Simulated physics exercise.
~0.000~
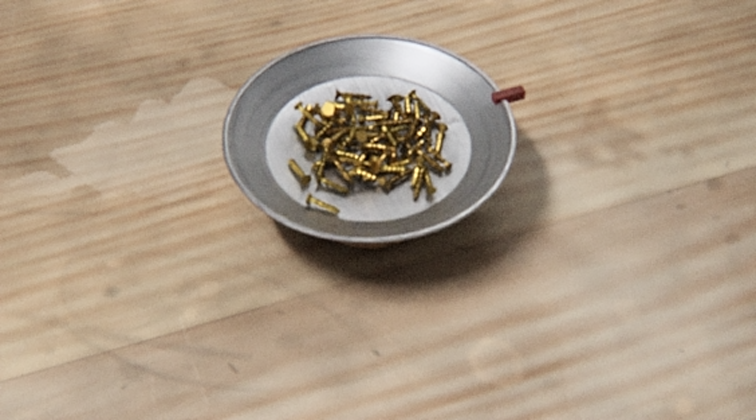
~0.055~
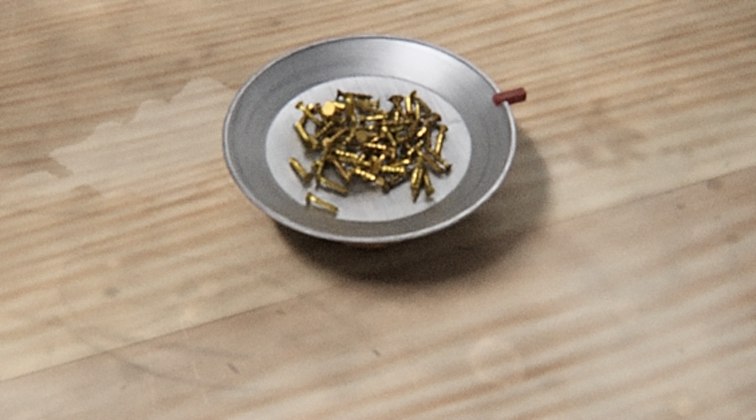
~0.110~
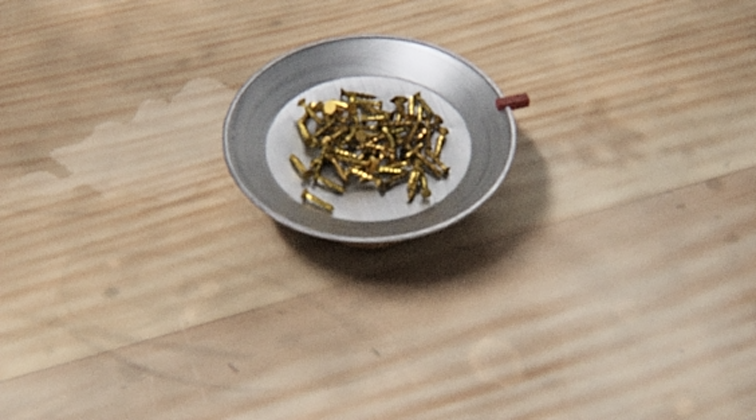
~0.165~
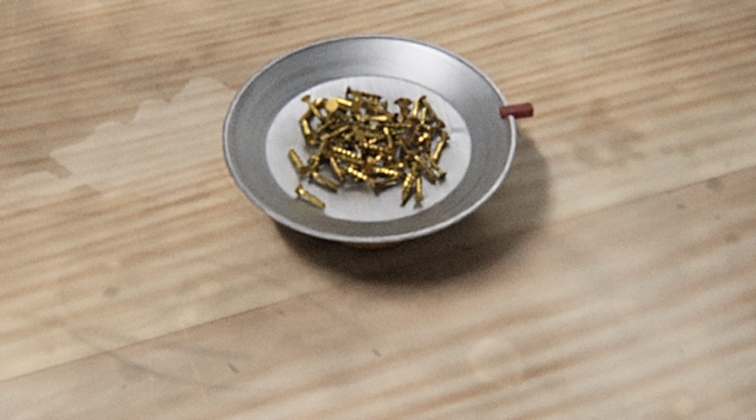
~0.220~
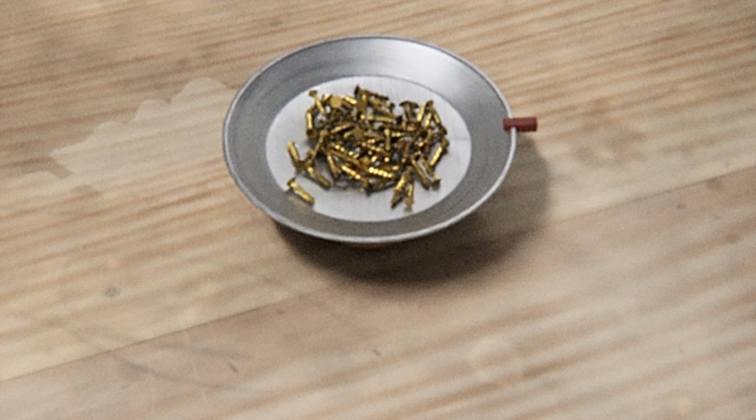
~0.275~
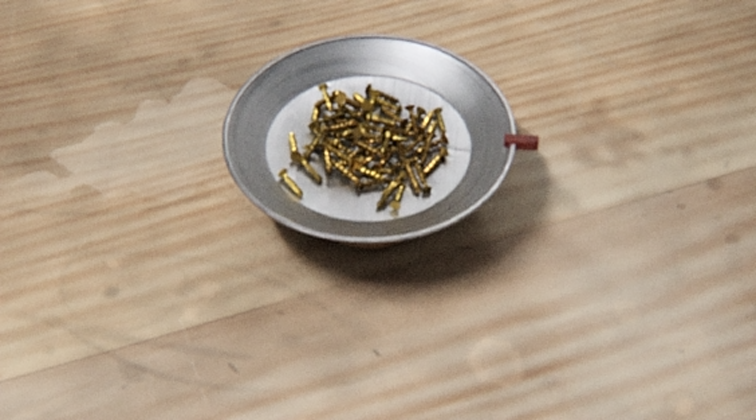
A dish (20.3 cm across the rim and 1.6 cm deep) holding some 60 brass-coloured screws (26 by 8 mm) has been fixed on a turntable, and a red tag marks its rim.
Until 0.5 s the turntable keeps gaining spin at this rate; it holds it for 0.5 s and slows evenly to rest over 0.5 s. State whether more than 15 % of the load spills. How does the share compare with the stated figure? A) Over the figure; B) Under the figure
Under the figure.
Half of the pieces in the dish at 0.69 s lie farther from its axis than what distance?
About 3.5 centimetres.
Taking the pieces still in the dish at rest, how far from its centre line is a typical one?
Roughly 3.5 cm.
After 0.69 s, dish 100 %; middle of the pieces not yet landed near (369, 139).
After 1.03 s, dish 100 %; middle of the pieces not yet landed near (369, 139).
After 1.35 s, dish 100 %; middle of the pieces not yet landed near (369, 139).
After 1.65 s, dish 100 %; middle of the pieces not yet landed near (369, 139).
In the end, at 1.9 s, dish 100 %.
